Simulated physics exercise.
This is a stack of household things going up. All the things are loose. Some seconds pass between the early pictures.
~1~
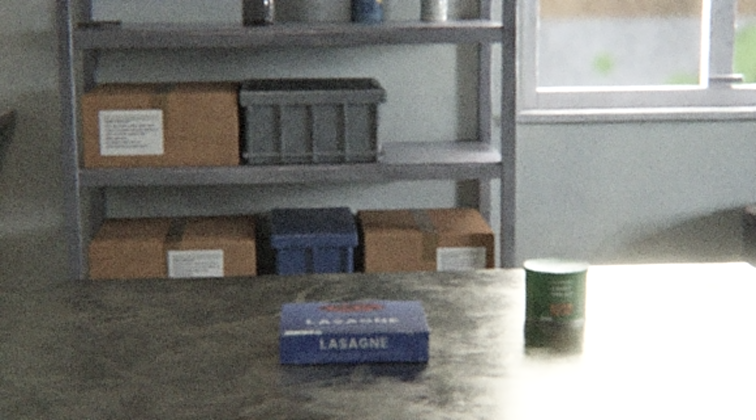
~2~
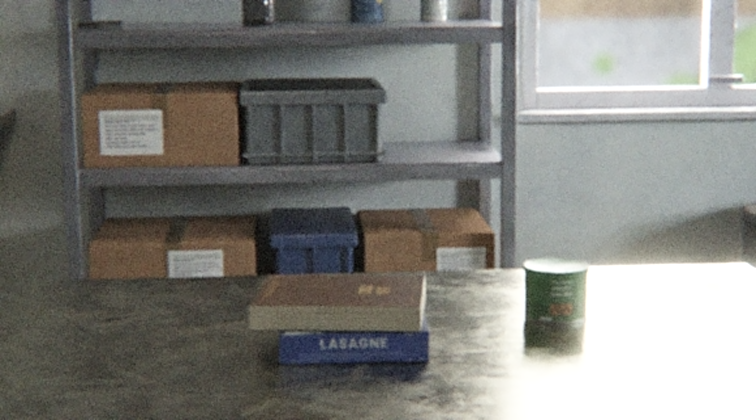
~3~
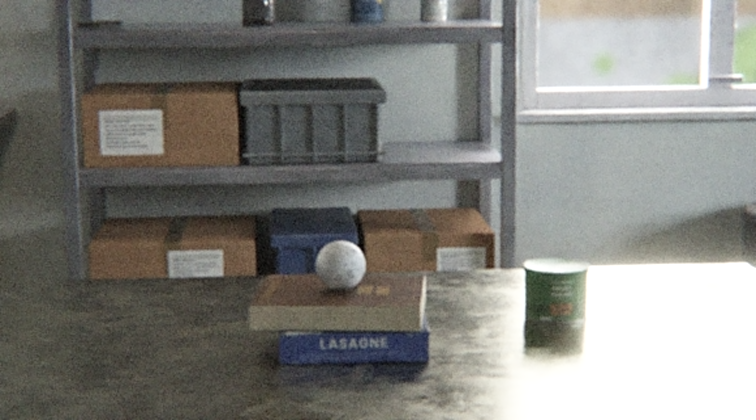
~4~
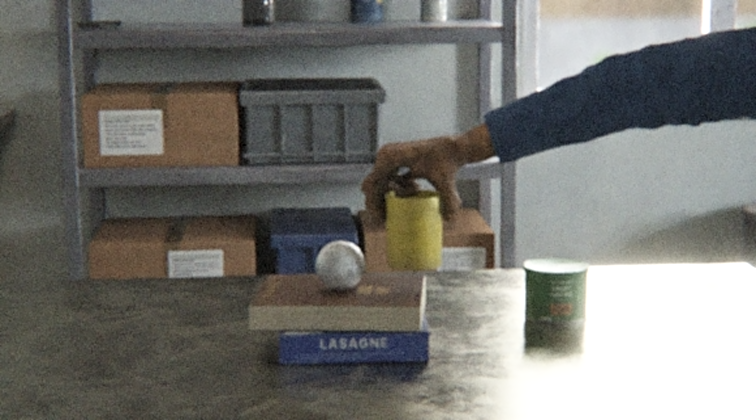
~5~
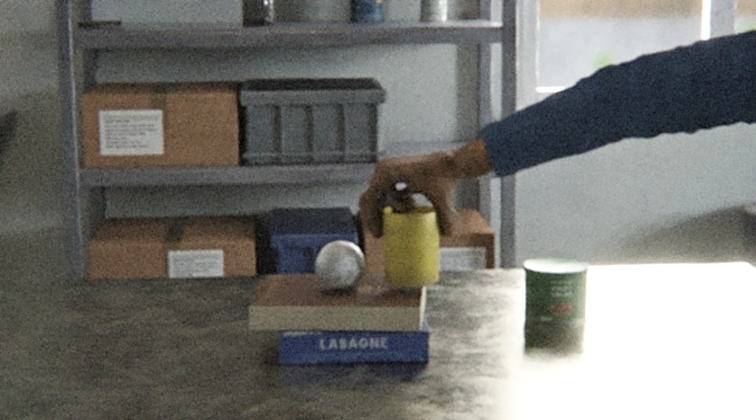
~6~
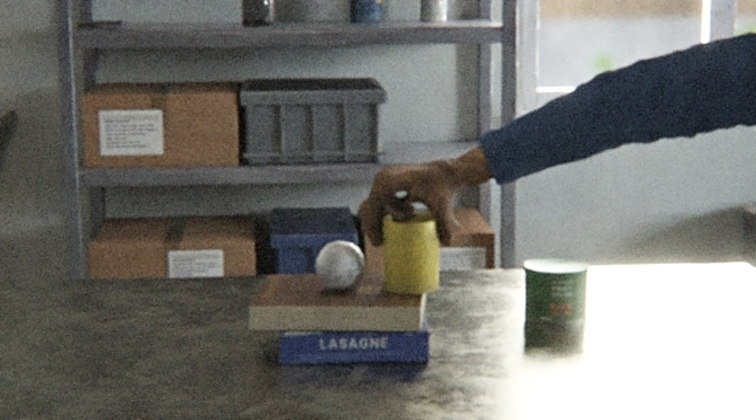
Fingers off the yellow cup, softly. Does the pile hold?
Outcome: The pile holds.
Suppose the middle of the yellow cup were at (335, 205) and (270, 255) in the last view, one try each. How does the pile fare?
First, it loses its balance; second, it holds.
Then, 0.90 s past the last view, nothing moves.
Then, 2.10 s past the last view, yellow cup resting near (411, 253).
Finally, all 5 still in place. Final places as the last picture's camera would see them, yellow cup near (410, 253). The pile keeps its balance.
